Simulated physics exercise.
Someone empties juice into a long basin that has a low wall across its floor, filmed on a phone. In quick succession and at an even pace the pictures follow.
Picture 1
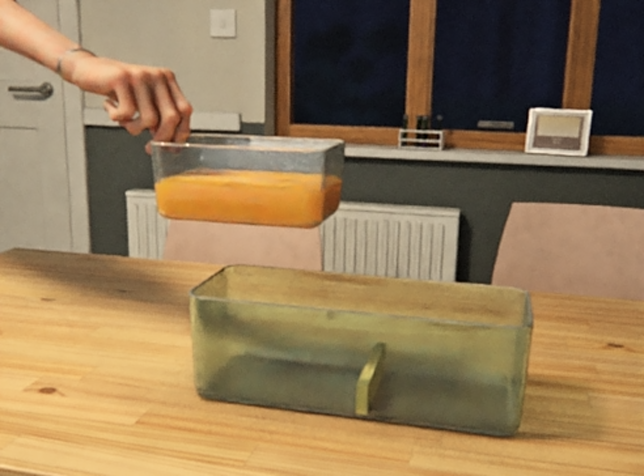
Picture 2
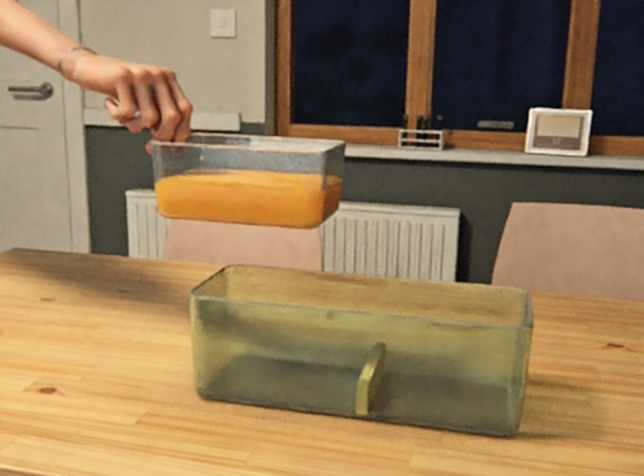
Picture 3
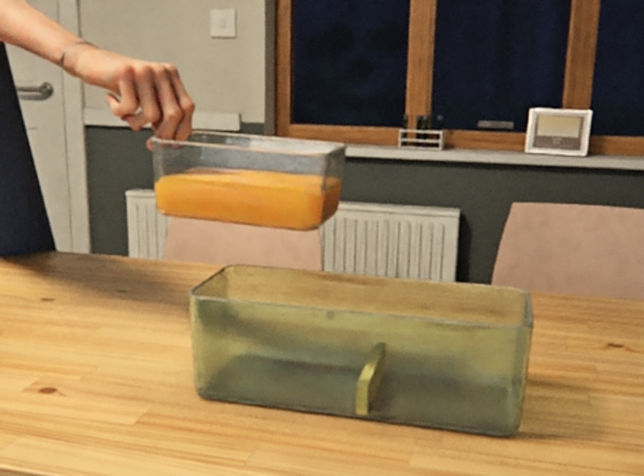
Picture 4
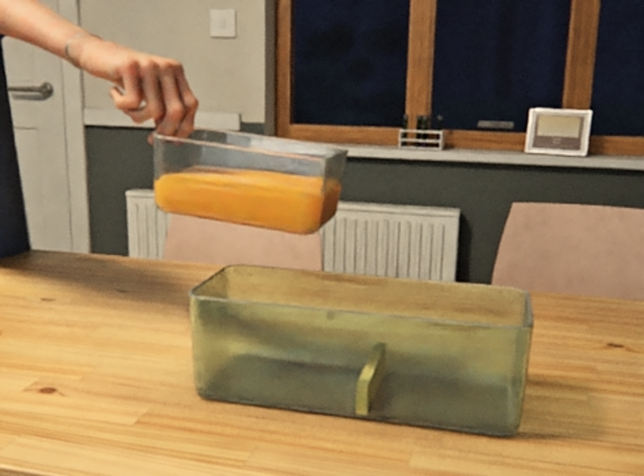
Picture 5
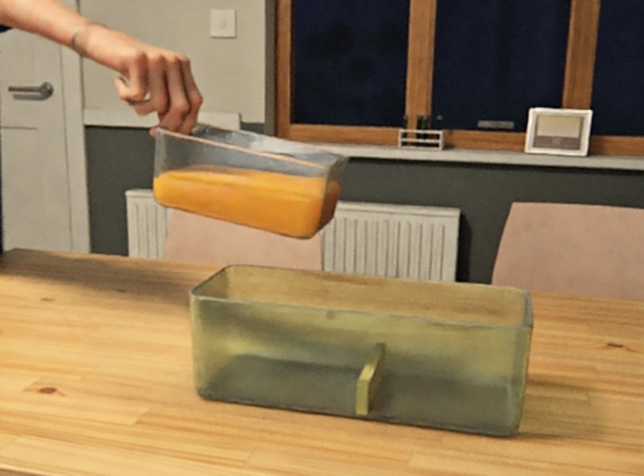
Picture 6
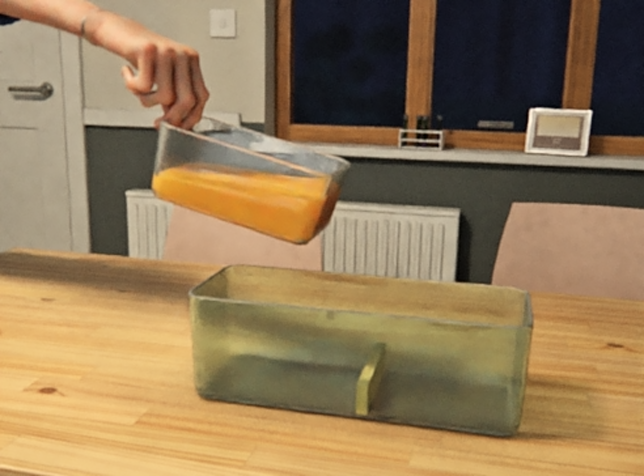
A hand held a clear container of orange juice above a long greenish basin with a low wall inside on a wooden table, then gradually tilted the container down to the right.
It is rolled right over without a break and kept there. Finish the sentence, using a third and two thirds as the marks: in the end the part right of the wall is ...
Between a third and two thirds of the whole.
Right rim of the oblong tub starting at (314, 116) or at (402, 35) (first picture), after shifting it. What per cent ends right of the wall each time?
First some 25, then 75 per cent.
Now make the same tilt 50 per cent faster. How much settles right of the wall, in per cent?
About 40 %.
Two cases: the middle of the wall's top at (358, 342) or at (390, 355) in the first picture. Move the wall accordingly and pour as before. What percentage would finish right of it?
About 50 % and 15 %.
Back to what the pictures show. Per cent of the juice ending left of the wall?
Near 55 in a hundred.
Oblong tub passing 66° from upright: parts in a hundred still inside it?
Remaining fraction: Approx. 50 %.
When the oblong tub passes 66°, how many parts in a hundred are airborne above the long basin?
Share: Approx. 35 %.
A moment on, the oblong tub is tipped part way and 50 per cent is still to pour, 3 is left of the wall and 11 right of it.
Next, the oblong tub is tipped on its side and 18 per cent is still to pour, 31 is left of the wall and 41 right of it.
Then the oblong tub is tipped on its side and 3 per cent is still to pour, 50 is left of the wall and 41 right of it.
Later the oblong tub is tipped on its side and 0 per cent is still to pour, 55 is left of the wall and 40 right of it.
Finally, 55 per cent lies left of the wall, 40 right of it and 5 outside.
